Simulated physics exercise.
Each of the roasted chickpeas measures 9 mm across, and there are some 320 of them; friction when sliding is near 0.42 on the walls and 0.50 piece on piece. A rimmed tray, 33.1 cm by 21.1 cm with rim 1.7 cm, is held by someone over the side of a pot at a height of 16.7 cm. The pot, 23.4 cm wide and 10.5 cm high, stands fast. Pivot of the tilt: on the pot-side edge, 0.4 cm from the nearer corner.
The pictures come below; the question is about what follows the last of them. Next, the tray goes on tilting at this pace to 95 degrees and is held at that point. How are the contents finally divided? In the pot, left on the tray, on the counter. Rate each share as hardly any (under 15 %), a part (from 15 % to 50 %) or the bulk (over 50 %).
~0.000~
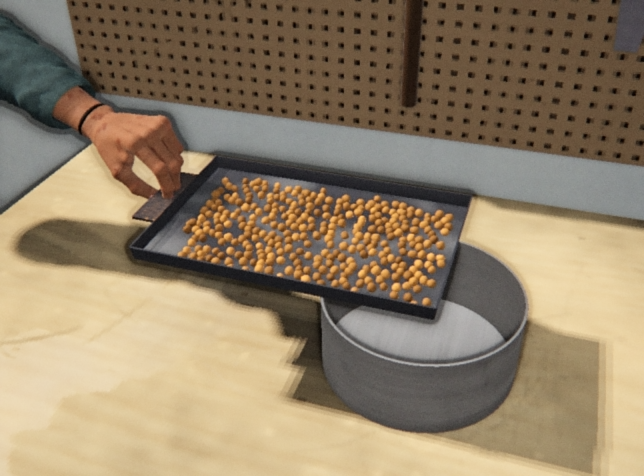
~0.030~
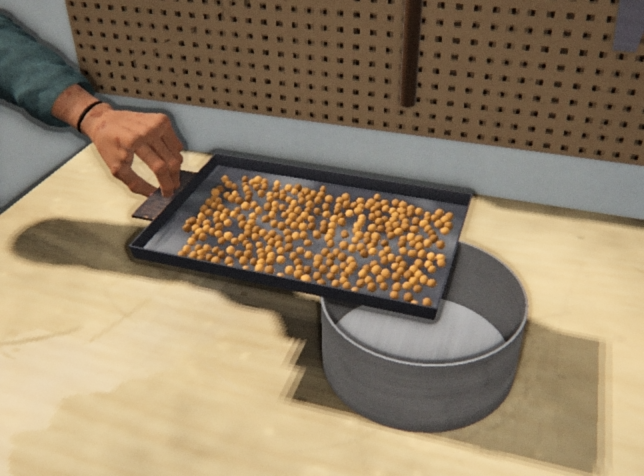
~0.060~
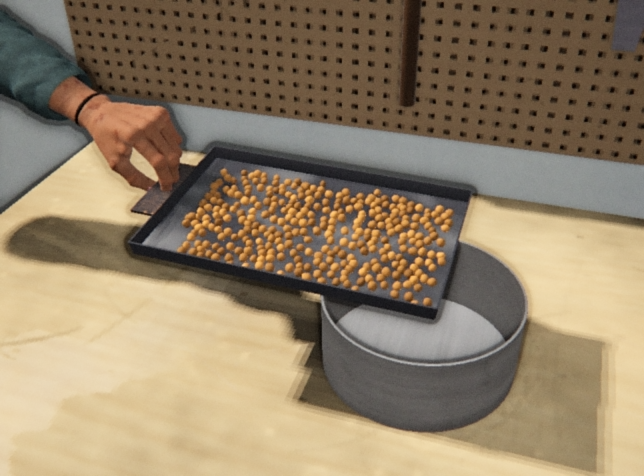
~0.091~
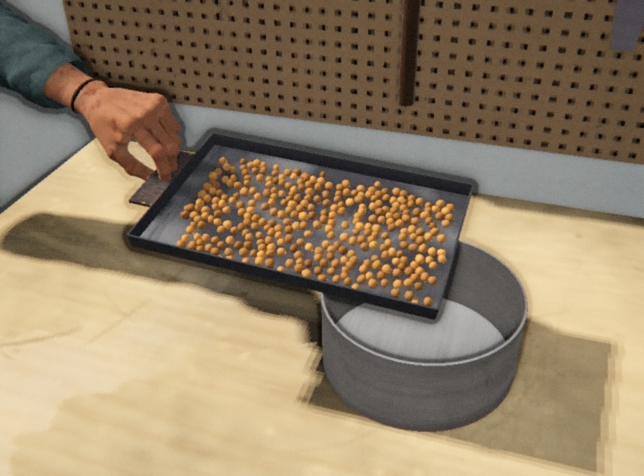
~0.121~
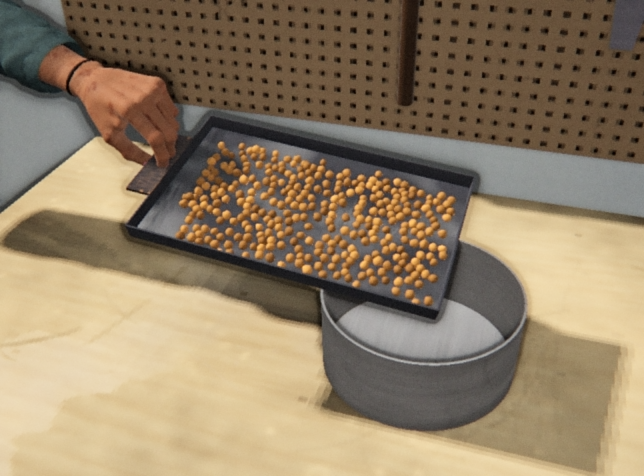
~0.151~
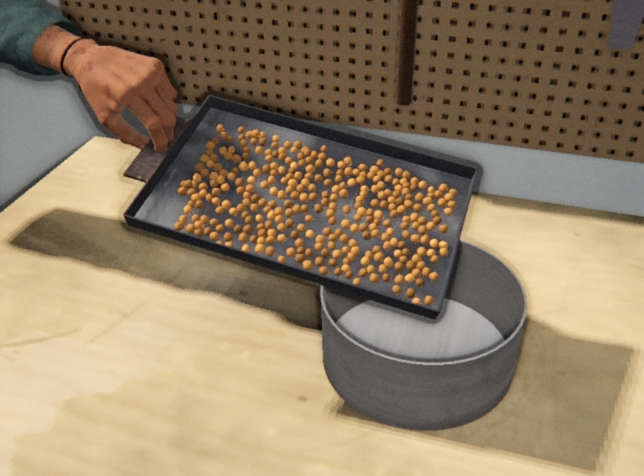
Pot: Hardly any; left on the tray: Hardly any; counter: The bulk.
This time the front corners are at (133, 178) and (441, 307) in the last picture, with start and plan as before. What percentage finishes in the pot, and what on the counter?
In the pot: 45 per cent; on the counter: 55 per cent.
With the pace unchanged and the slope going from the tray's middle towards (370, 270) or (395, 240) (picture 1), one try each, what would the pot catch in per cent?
First try: Around 0 percent; second try: Around 85 percent.
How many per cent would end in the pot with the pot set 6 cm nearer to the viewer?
Then roughly 25 percent would land in it.
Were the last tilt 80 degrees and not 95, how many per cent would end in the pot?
That would give about 0 per cent.
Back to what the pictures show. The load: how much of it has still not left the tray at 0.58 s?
It works out to near 100 per cent of the load.
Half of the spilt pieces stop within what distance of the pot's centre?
I'd say around 24 centimetres.
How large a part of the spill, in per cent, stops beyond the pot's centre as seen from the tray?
Near 100 in a hundred.
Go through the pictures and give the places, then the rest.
The first picture shows tray tilt 0 degrees, front corners at (132, 246) and (435, 306); middle of the pieces at (317, 236); pot at (423, 292).
The second picture shows tray tilt 1 degrees, front corners at (132, 245) and (435, 306); middle of the pieces at (317, 235).
The third picture shows tray tilt 2 degrees, front corners at (132, 241) and (436, 307); middle of the pieces at (317, 232).
The fourth picture shows tray tilt 5 degrees, front corners at (130, 234) and (436, 307), lowest corner right front; middle of the pieces at (317, 226).
The fifth picture shows tray tilt 10 degrees, front corners at (128, 224) and (437, 308), lowest corner right front; middle of the pieces at (318, 218).
The sixth picture shows tray tilt 14 degrees, front corners at (126, 214) and (438, 309), lowest corner right front; middle of the pieces at (319, 209); pot at (422, 291). The tray's pace is about 160 degrees a second.
After 0.41 s, tilt 56 degrees; the tray holds 100 %, the pot 0 %.
After 0.58 s, tilt 82 degrees; the tray holds 100 %, the pot 0 %.
Then, at 0.87 s, tilt 95 degrees; the tray holds 5 %, the pot 0 %.
In the end, at 1.6 s, pot 0 %, tray 0 %, counter 100 %.
